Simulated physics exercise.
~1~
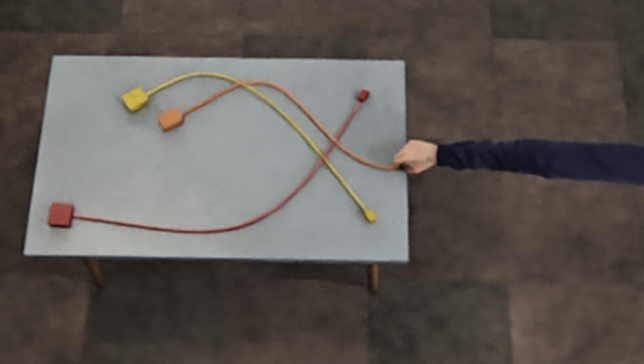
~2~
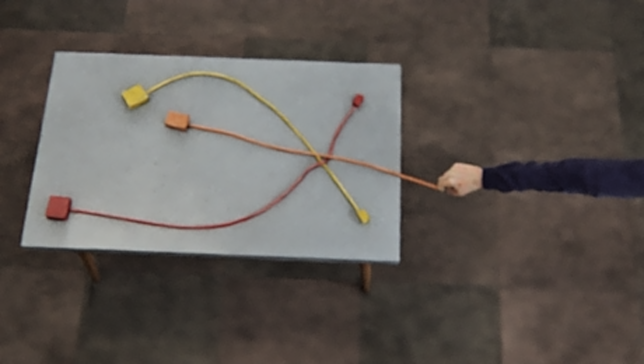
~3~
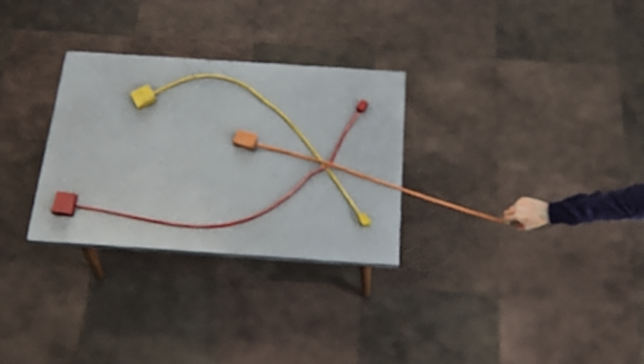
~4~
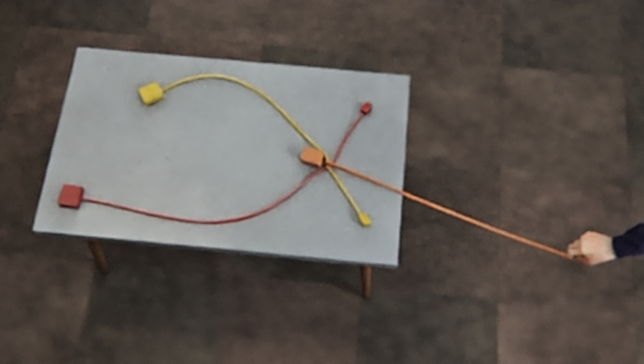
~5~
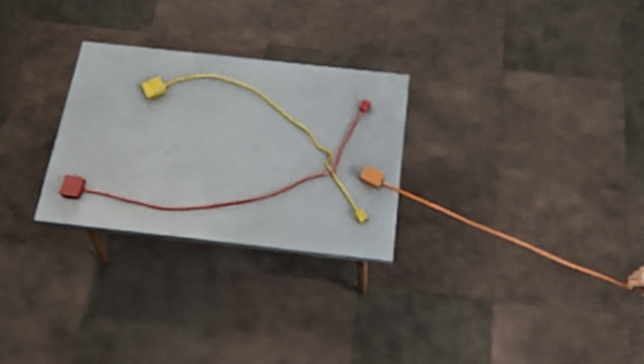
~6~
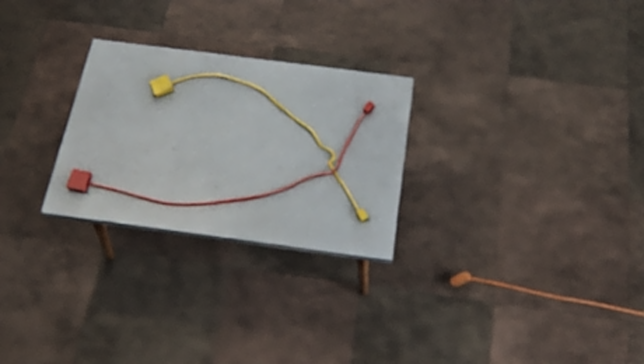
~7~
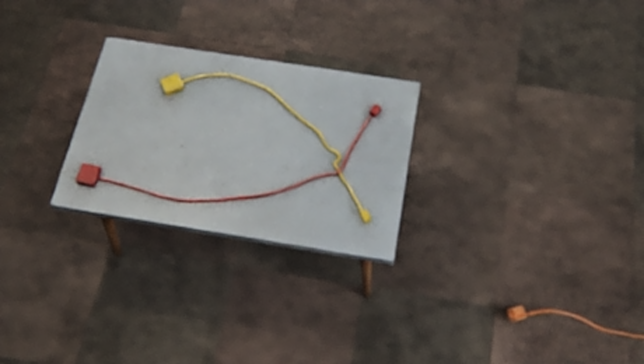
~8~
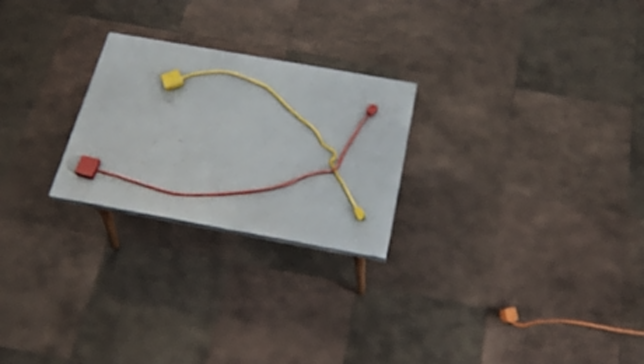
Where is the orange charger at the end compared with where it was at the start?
At the start the orange charger sits on the upper left part of the table, near the yellow charger. By the end it lies on the floor to the right of the table.
